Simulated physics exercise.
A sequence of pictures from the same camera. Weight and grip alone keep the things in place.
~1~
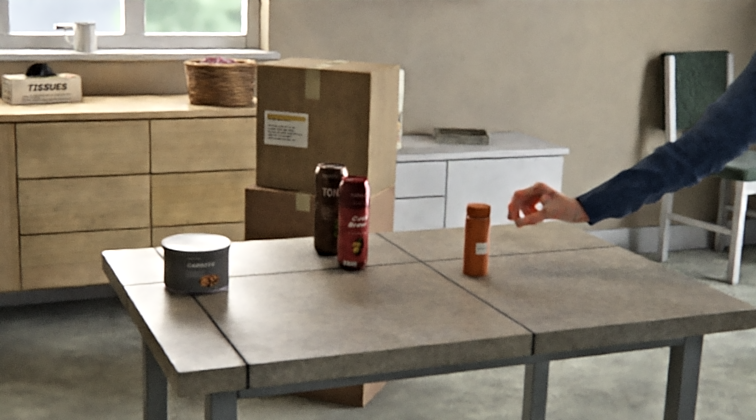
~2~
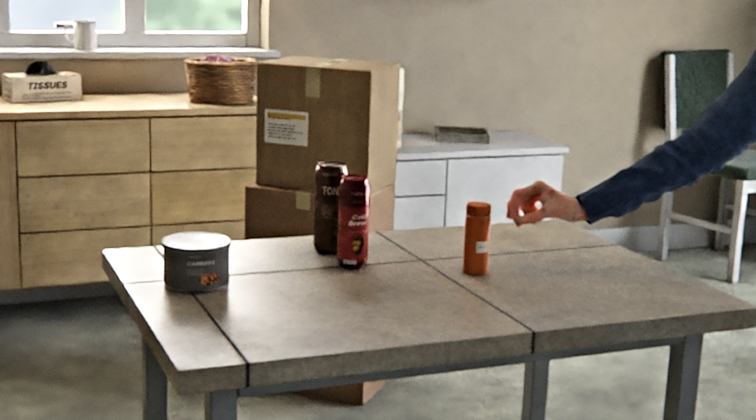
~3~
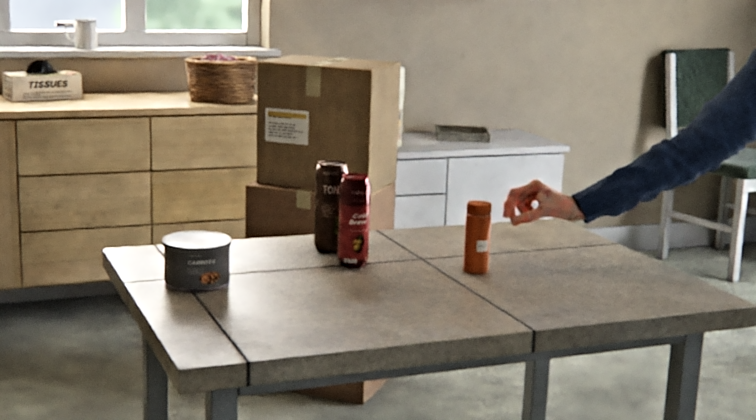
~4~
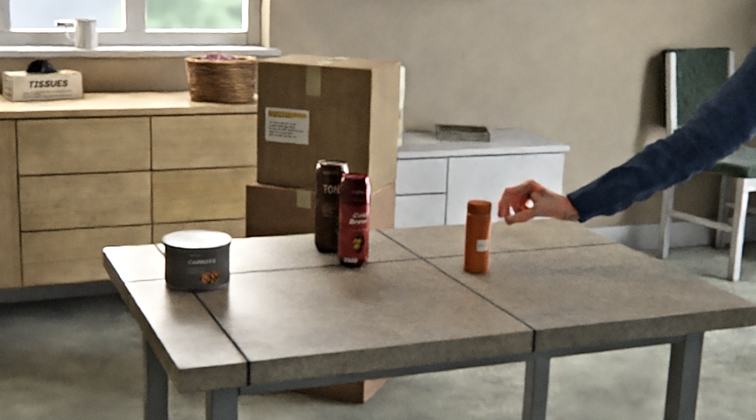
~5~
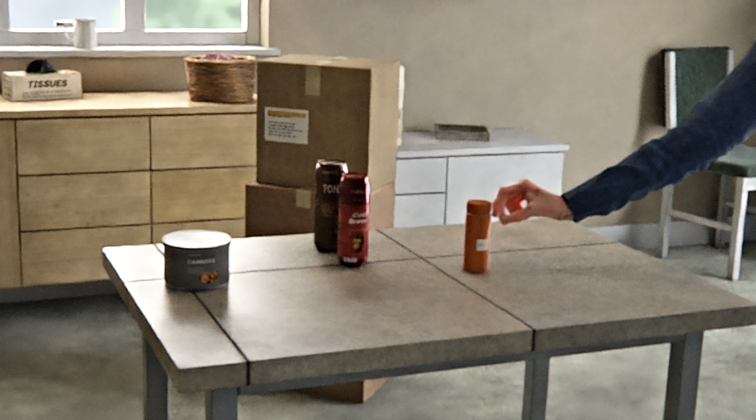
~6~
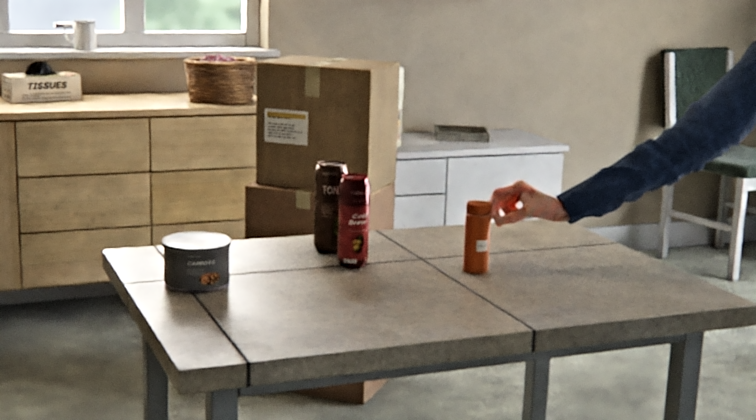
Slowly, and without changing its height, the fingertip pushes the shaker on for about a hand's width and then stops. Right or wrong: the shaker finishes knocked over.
Right.
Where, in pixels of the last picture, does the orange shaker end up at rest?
Roughly (426, 262).
Then, 0.40 s later than the last frame, orange shaker tilted by 23° near (464, 236).
Then, 0.70 s later than the last frame, orange shaker on its side near (429, 260).
Then, 0.80 s later than the last frame, orange shaker on its side near (426, 262).
When it is over, lying over on the table, orange shaker. End places, in pixels of the last picture, orange shaker near (426, 262).
